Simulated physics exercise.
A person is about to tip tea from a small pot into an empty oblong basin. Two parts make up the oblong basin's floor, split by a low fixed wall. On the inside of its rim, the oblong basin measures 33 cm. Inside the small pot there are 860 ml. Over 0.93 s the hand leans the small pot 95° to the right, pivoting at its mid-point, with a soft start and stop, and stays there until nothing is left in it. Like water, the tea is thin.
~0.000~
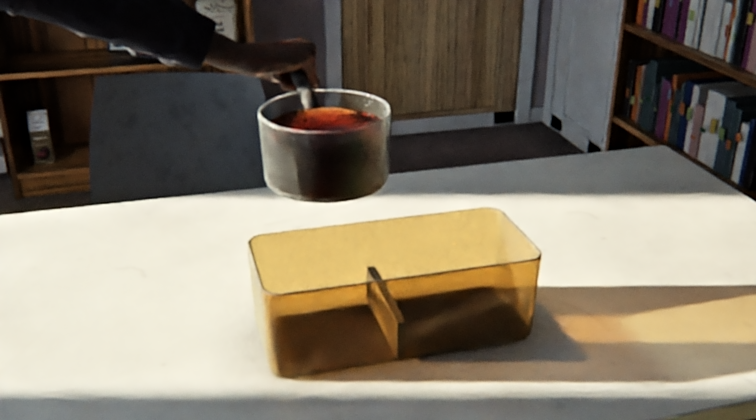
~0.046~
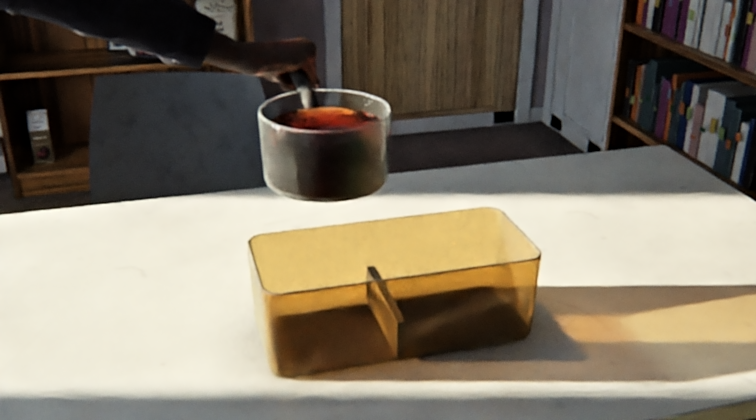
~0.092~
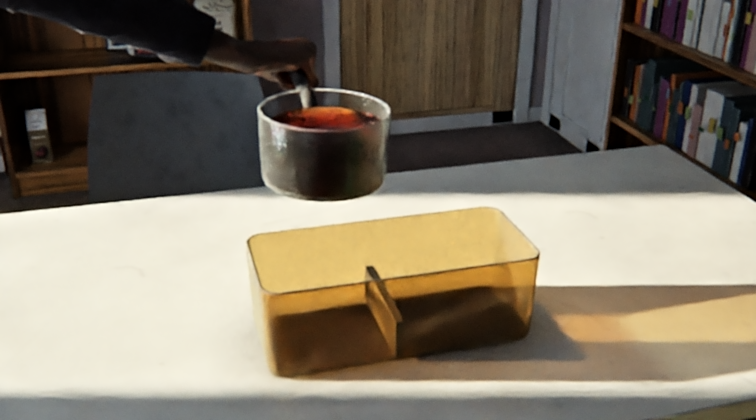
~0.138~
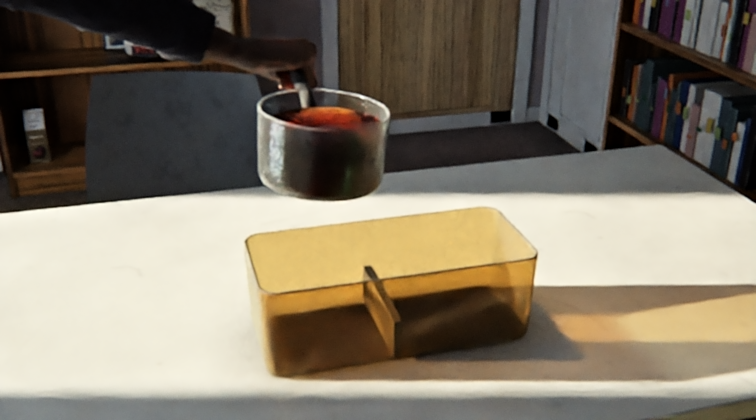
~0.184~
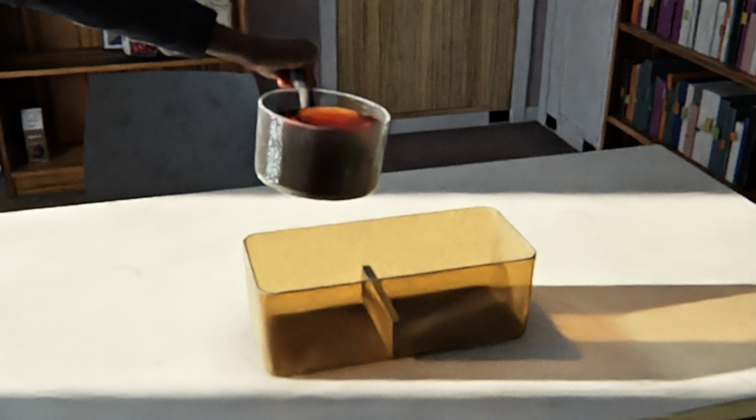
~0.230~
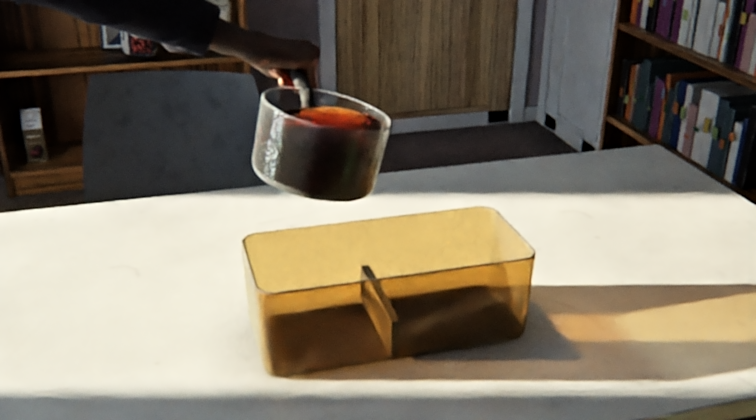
In a room with bookshelves, a hand held a small pot of reddish-brown tea above an empty, divided amber basin on a white table, then slowly leaned the pot slightly to the right.
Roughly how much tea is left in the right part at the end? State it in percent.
Roughly 95 per cent is left in the right part.
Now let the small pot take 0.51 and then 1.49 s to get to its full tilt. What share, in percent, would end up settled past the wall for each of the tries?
Result: 85 per cent, then 95 per cent.
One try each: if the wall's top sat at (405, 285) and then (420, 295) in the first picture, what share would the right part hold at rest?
One try each: Around 90 percent and then around 70 percent.
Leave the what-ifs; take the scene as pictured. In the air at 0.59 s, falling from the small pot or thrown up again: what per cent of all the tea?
Near 28 in a hundred.
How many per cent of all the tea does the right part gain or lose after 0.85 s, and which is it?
It goes up by about 26.
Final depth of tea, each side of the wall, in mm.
Final levels - left approx 2 mm, right approx 36 mm.
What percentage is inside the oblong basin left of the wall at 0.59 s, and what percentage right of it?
About 0 left, 7 right.
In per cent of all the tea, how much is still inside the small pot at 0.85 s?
I'd say some 18 per cent remains.
After 0.59 s the tilt is 67° and 66 per cent is still to pour, 0 is left of the wall and 7 right of it.
After 0.85 s the tilt is 93° and 18 per cent is still to pour, 1 is left of the wall and 68 right of it.
After 1.13 s the tilt is 95° and 4 per cent is still to pour, 3 is left of the wall and 90 right of it.
After 1.43 s the tilt is 95° and 1 per cent is still to pour, 3 is left of the wall and 95 right of it.
In the end 4 per cent lies left of the wall, 95 right of it and 0 outside.
